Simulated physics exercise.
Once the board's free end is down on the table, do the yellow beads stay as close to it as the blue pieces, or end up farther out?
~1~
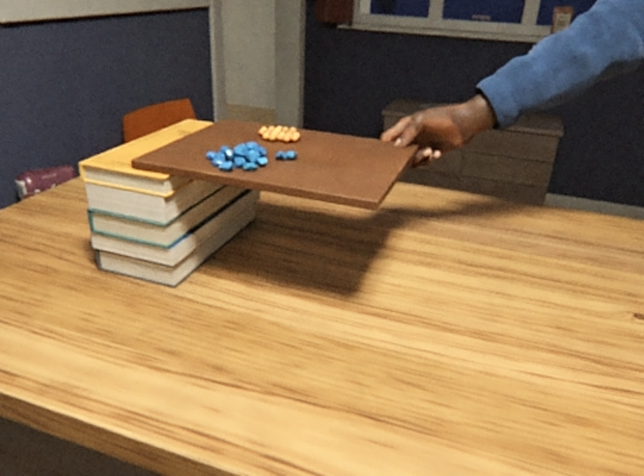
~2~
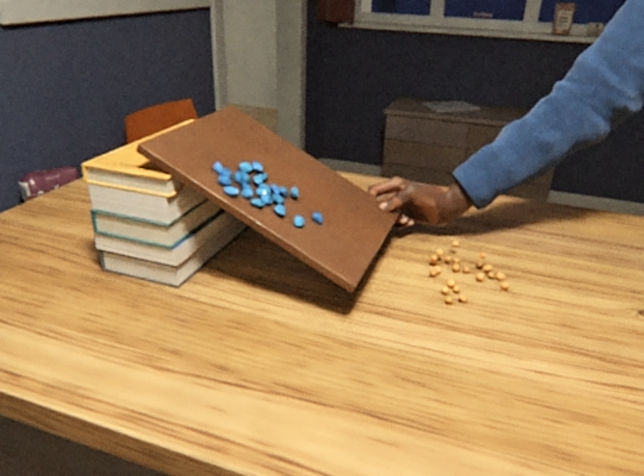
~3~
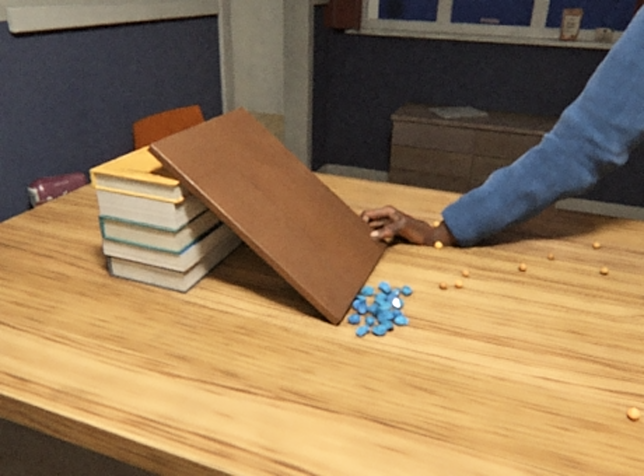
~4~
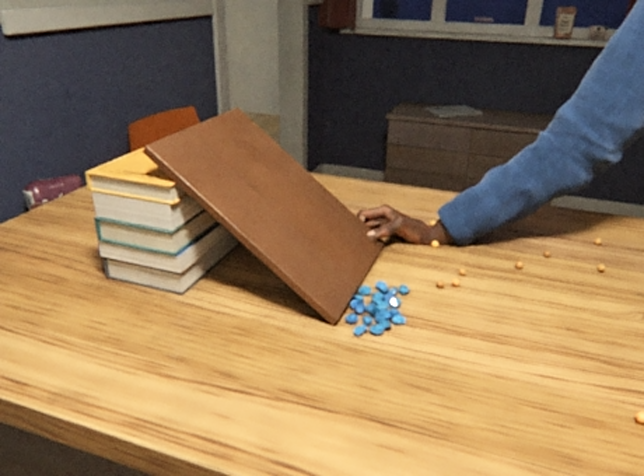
The yellow beads end up farther out, scattered across the table. The blue pieces lie clustered at the foot of the board.
